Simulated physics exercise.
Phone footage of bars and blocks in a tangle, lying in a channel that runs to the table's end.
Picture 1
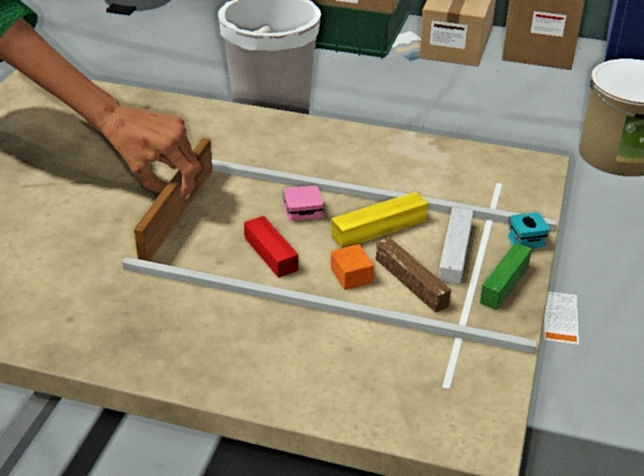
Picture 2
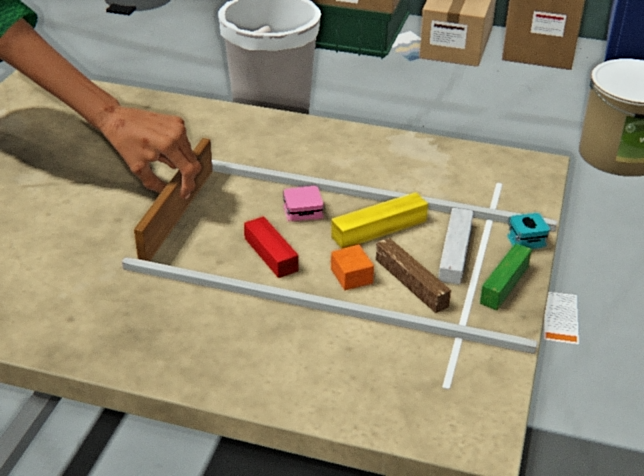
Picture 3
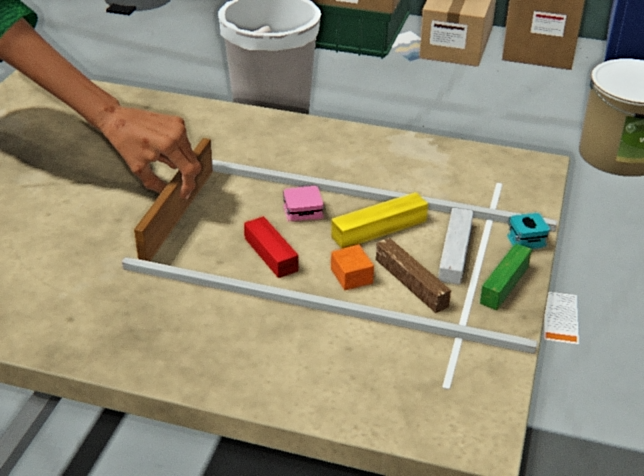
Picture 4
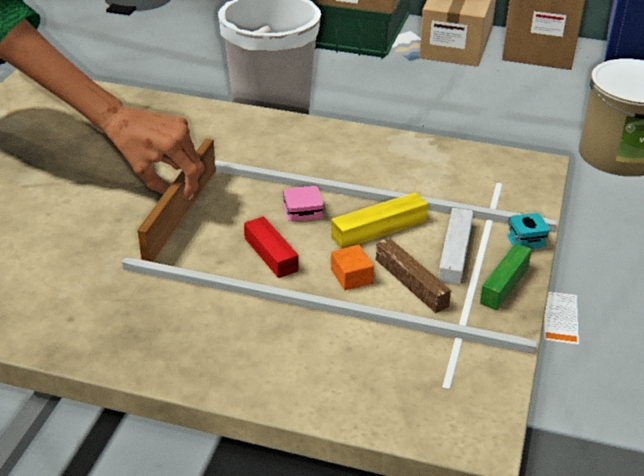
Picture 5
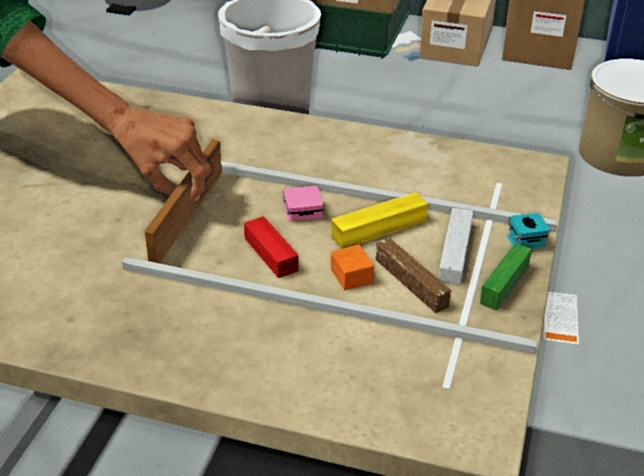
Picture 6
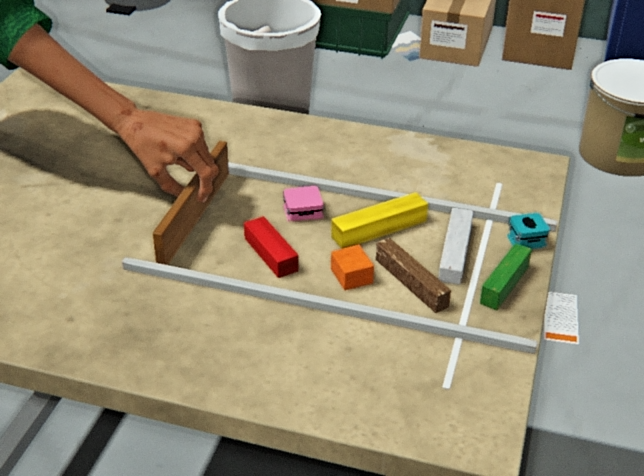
The clip opens on a hand holding a wooden board upright at the left of a channel between two pale rails, with colourful bars and blocks lying jumbled to its right. The board stays still at first, then the hand slides it slightly rightward, while the bars and blocks remain unmoved and untouched.
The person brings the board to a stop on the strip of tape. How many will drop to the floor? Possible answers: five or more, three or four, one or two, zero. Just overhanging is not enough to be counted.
Three or four of them.
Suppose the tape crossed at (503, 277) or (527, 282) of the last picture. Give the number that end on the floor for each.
In the first try the count is 5, and in the second it is 6.
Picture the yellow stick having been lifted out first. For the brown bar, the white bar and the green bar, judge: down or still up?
Brown bar: Is still there; white bar: Is still there; green bar: Is gone.
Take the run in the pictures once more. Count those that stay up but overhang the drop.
Looks like 0 of them.
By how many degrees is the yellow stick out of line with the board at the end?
Around 5 degrees.
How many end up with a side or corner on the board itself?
2 of them.
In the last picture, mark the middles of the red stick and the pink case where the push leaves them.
Close to (481, 296); the other close to (501, 245).
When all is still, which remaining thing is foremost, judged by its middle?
That would be the yellow stick.
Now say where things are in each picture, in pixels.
The first picture shows turquoise case (528, 233); green bar (506, 276); white bar (456, 245); board (176, 198); tape (476, 272).
The second picture shows green bar (506, 276); brown bar (412, 275).
The third picture shows white bar (456, 245); red stick (271, 246).
The fourth picture shows turquoise case (528, 233); yellow stick (380, 220).
The fifth picture shows green bar (506, 276); board (186, 200).
The sixth picture shows turquoise case (528, 233); green bar (506, 276); white bar (456, 245); board (194, 201); tape (476, 272).
Soon after, none off yet; turquoise case at rest near (528, 233); green bar at rest near (506, 276); white bar at rest near (456, 245).
In the end, the number that fall off is three or four; gone, brown bar, white bar, green bar and turquoise case.
